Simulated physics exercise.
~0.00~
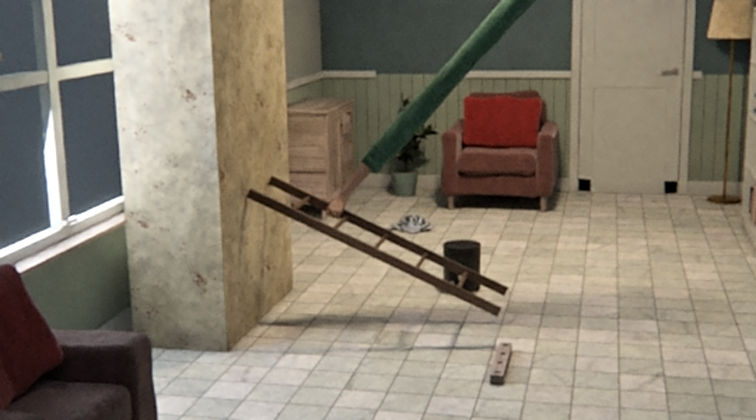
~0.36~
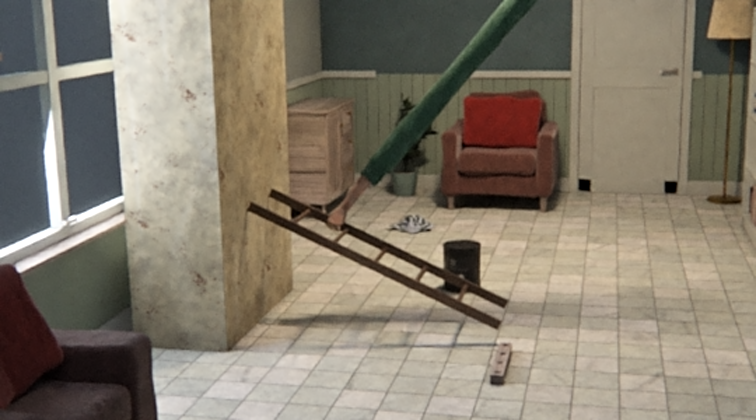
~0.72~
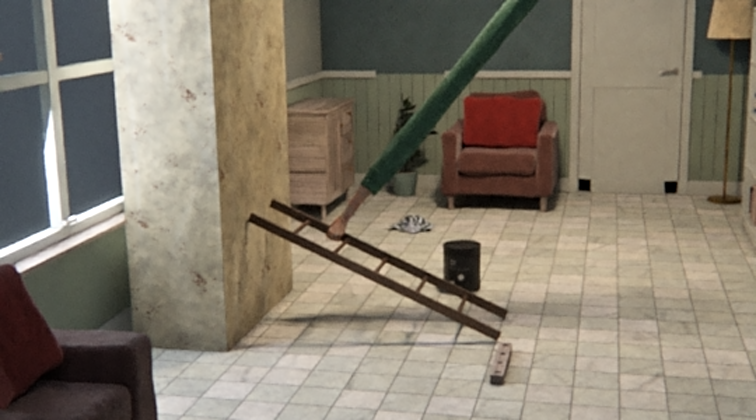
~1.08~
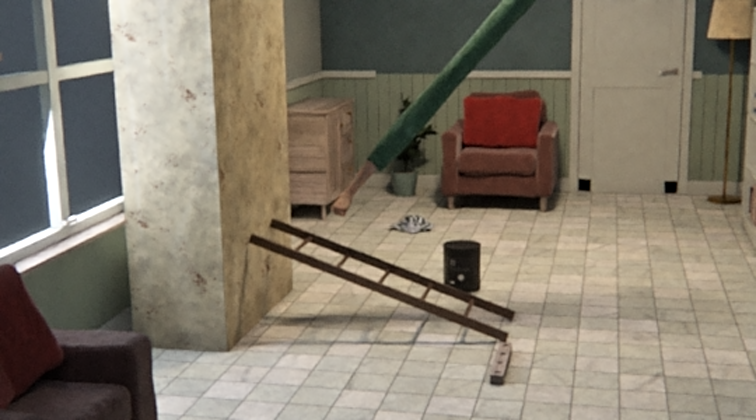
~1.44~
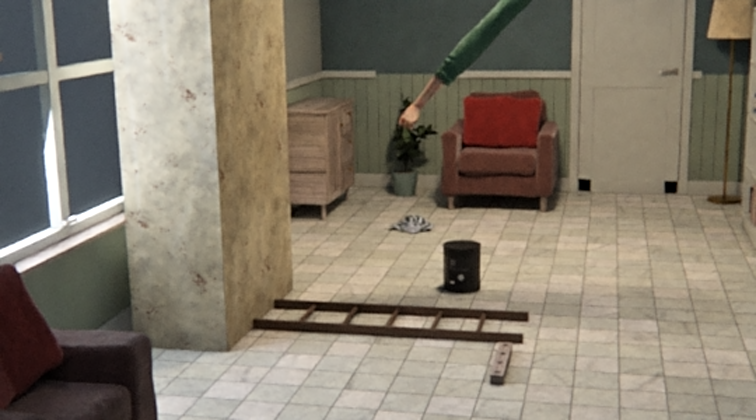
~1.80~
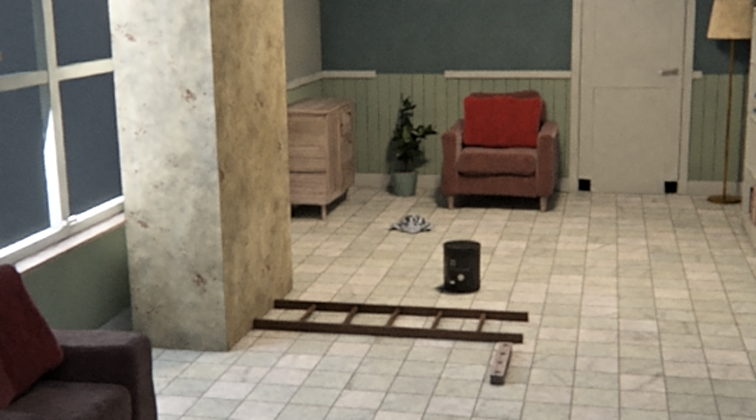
Brown ladder-like gate being lowered by a hand against a pillar, then slipping down flat onto the tiles once released.
